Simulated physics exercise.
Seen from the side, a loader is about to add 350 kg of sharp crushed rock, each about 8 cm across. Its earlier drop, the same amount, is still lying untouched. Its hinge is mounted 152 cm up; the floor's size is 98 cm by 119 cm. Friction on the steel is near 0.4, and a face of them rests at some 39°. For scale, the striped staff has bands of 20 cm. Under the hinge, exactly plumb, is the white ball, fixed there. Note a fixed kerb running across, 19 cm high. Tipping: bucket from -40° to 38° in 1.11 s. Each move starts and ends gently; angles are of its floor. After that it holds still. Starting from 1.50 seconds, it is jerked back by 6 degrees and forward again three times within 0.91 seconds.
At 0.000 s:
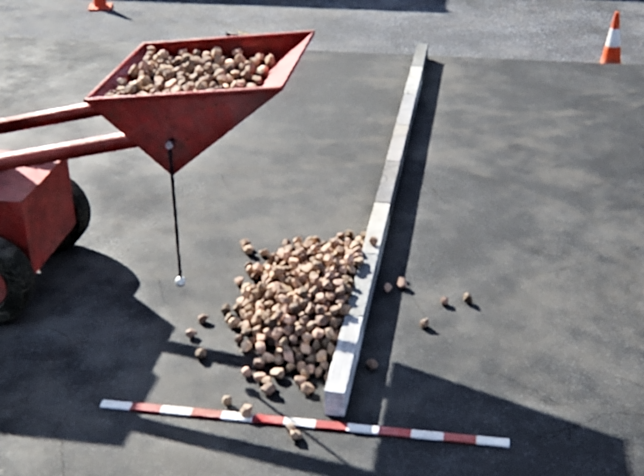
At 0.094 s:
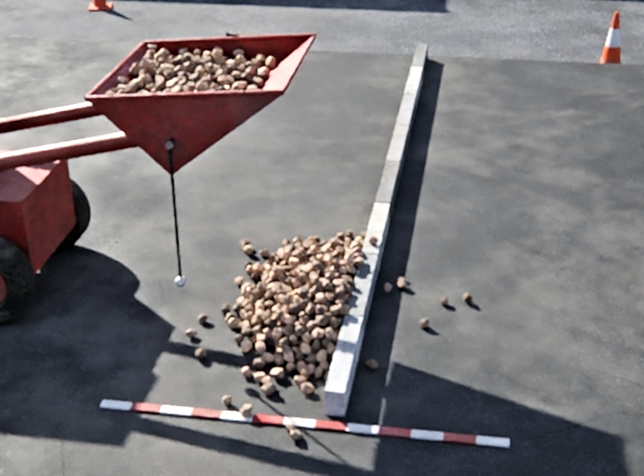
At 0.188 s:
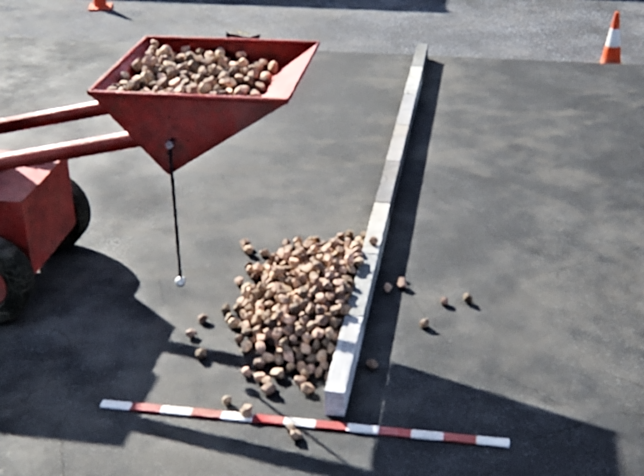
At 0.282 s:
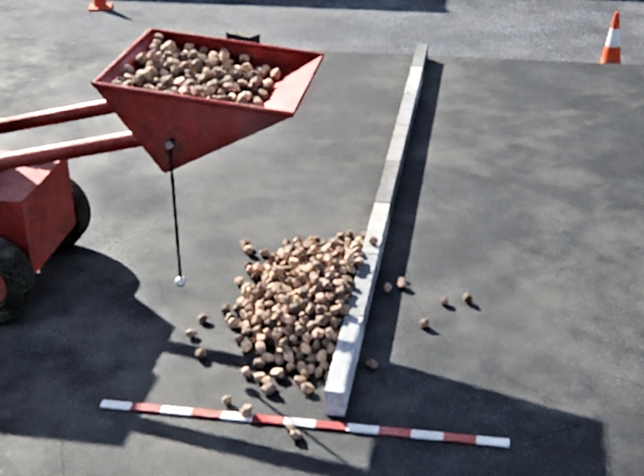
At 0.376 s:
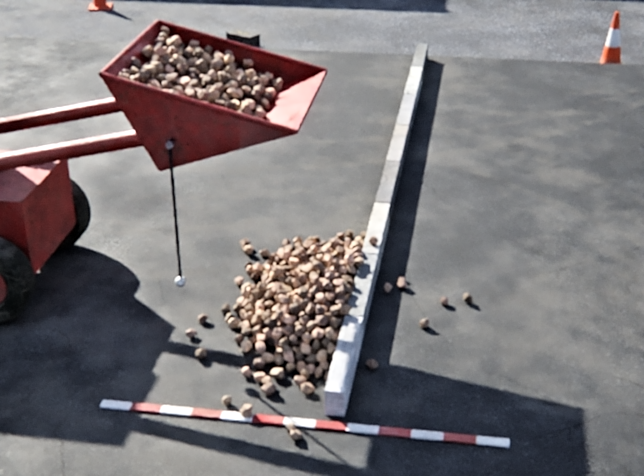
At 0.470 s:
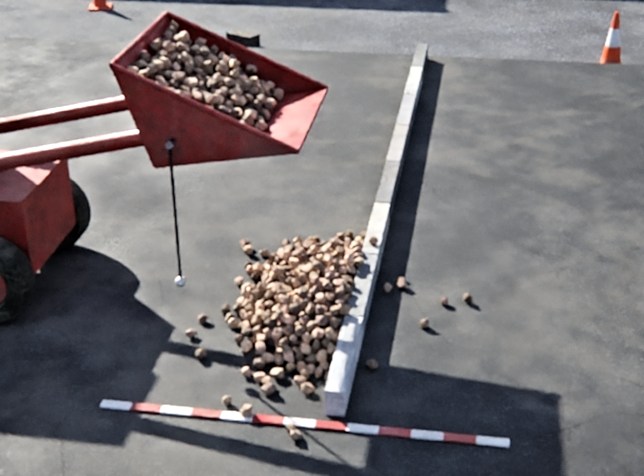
A red loader bucket heaped with brown stones sits almost still, then tilts clockwise with increasing speed, its left side rising as its right lip dips. The stones inside tilt along with it, while the loader's arms and the pile lying against the pale kerb below stay still.
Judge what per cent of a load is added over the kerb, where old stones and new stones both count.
The amount added is about 48 per cent of a load.
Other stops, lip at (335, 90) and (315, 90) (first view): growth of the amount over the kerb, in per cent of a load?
Near 95 in a hundred, then near 80 in a hundred.
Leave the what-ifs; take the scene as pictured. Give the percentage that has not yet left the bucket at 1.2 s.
Close to 85 in a hundred.
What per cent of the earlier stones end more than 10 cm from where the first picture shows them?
Around 0 in a hundred.
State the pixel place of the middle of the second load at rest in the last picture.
Their middle is at about (364, 294).
After 0.8 s the floor is at 26°; in per cent of one load, 100 in the bucket, 99 on this side of the kerb, 1 over the kerb; the foremost stones are at (404, 294).
After 1.2 s the floor is at 38°; in per cent of one load, 84 in the bucket, 115 on this side of the kerb, 1 over the kerb; the foremost stones are at (404, 294).
After 2.9 s the floor is at 38°; in per cent of one load, 0 in the bucket, 150 on this side of the kerb, 50 over the kerb; the foremost stones are at (541, 323).
After 5.5 s the floor is at 38°; in per cent of one load, 0 in the bucket, 150 on this side of the kerb, 50 over the kerb; the foremost stones are at (541, 323). Net gain over the kerb, 48.
